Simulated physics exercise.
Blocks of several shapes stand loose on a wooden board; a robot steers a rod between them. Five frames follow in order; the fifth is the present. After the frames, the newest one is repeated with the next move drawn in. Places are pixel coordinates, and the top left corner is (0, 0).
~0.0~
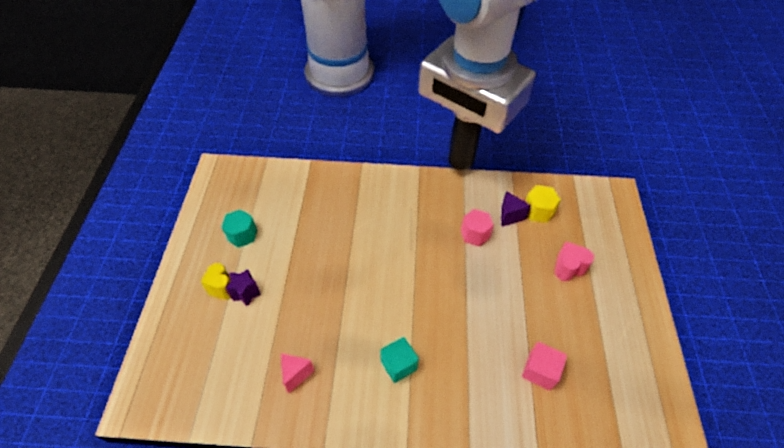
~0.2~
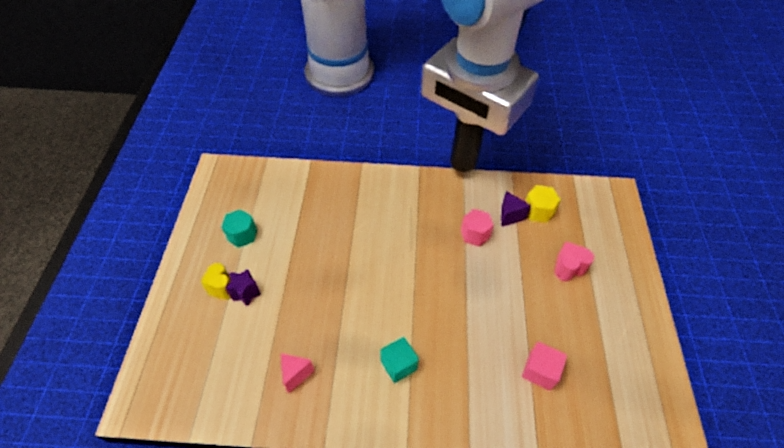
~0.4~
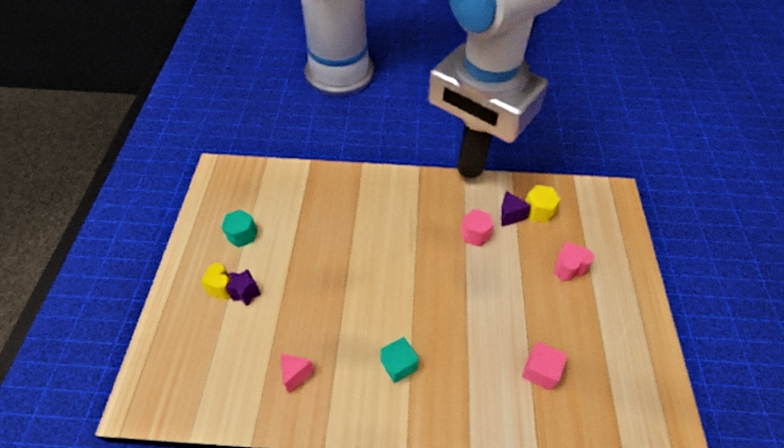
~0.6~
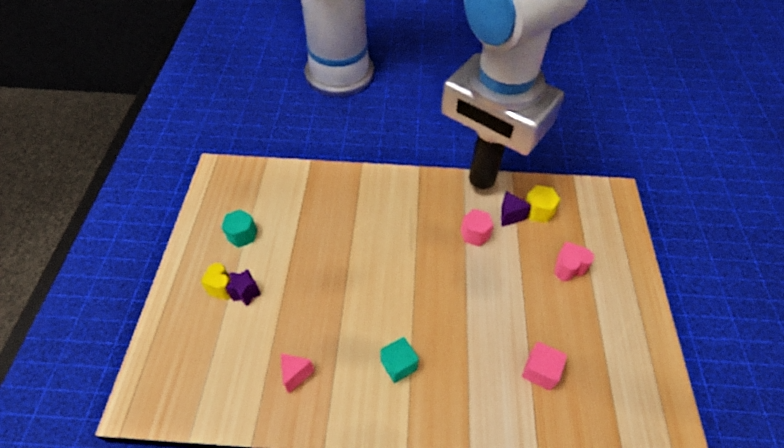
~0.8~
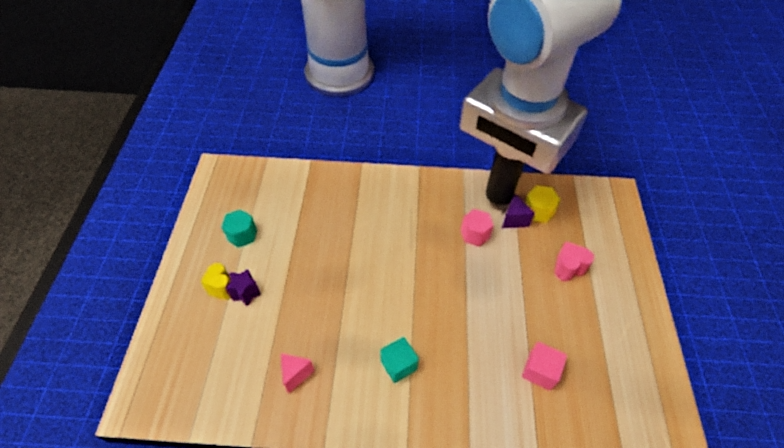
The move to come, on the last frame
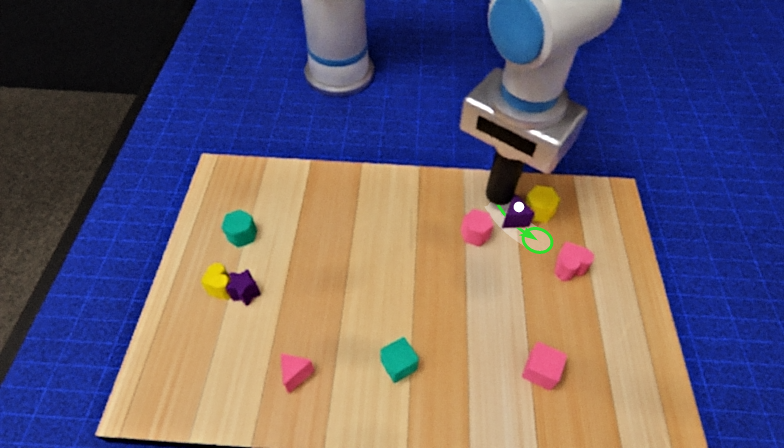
A robot arm at the top of the view slides its black rod rightward and slightly down along the far edge of a wooden board, finally nudging a purple triangular block slightly. The fixed camera looks down on the board, which rests on a blue surface. Pink and yellow blocks lie near the rod, others in green, yellow, purple and pink sit left and below, all still.
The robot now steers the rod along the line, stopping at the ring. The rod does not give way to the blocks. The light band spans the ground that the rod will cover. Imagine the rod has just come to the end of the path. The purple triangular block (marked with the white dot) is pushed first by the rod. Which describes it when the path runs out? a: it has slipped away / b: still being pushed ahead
It's b.
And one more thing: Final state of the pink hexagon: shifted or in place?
It stays put.
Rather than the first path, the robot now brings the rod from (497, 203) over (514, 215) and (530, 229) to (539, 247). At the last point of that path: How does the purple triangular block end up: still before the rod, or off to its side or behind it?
Expect to find it ahead of the rod.
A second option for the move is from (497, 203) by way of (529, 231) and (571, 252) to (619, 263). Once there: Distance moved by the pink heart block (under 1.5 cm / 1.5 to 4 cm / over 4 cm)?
It's set to move 1.5-4 cm.
The drawn path runs from (497, 203) by way of (507, 217) and (521, 229) to (538, 240); the dot is on the purple triangular block.
What follows on the original path. Halfway along, rod (516, 215); purple triangular block (538, 223), turned 15° clockwise.
At the end, rod (541, 232); pink hexagon not moved; purple triangular block (566, 240); yellow hexagon not moved; pink heart block (584, 262), turned 35° clockwise.
